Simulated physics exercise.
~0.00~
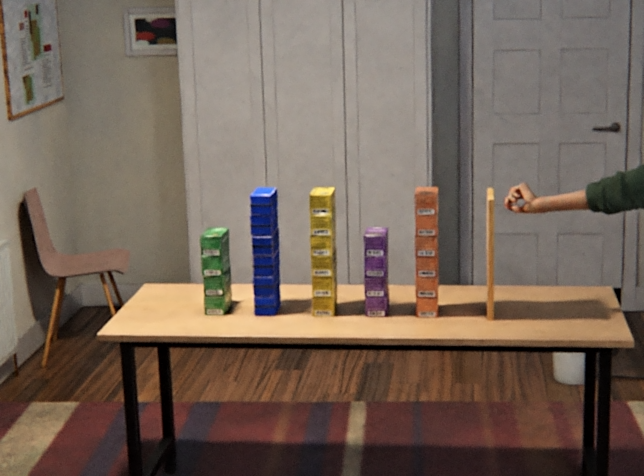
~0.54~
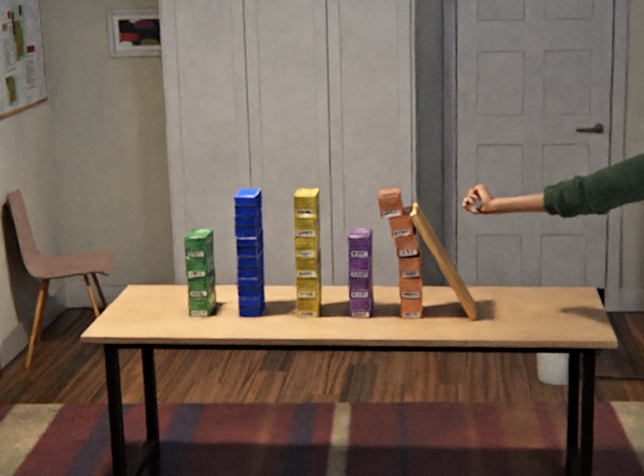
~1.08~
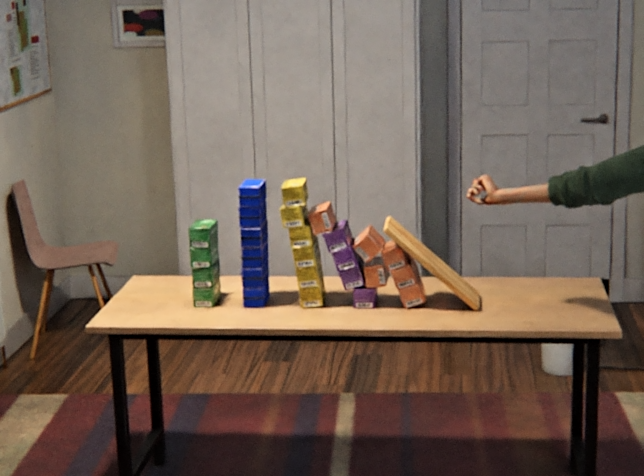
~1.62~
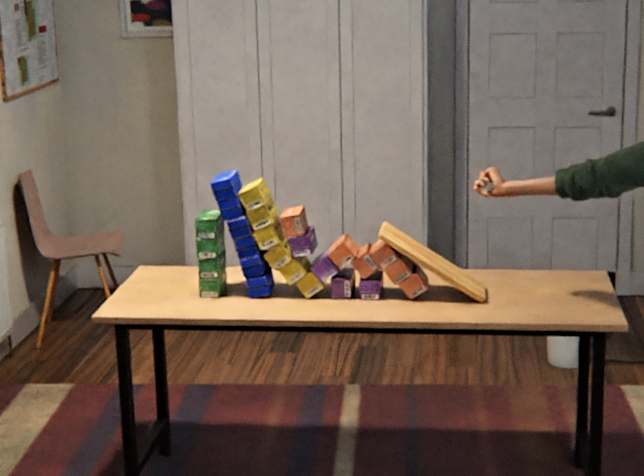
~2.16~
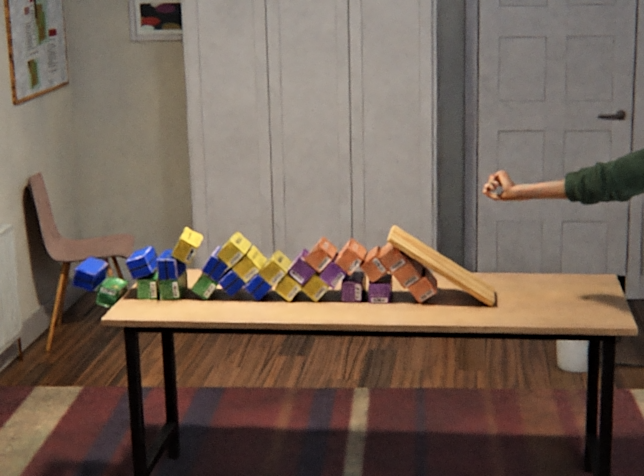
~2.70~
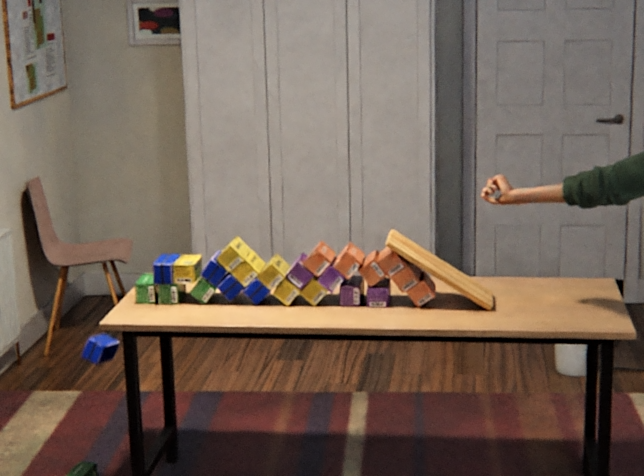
The footage shows a hand tipping an upright wooden board leftward into the orange stack of packets on a table, after which the purple, yellow, blue and green stacks topple in turn, ending in a low slanted heap with the board leaning on it and some packets falling off the left edge.
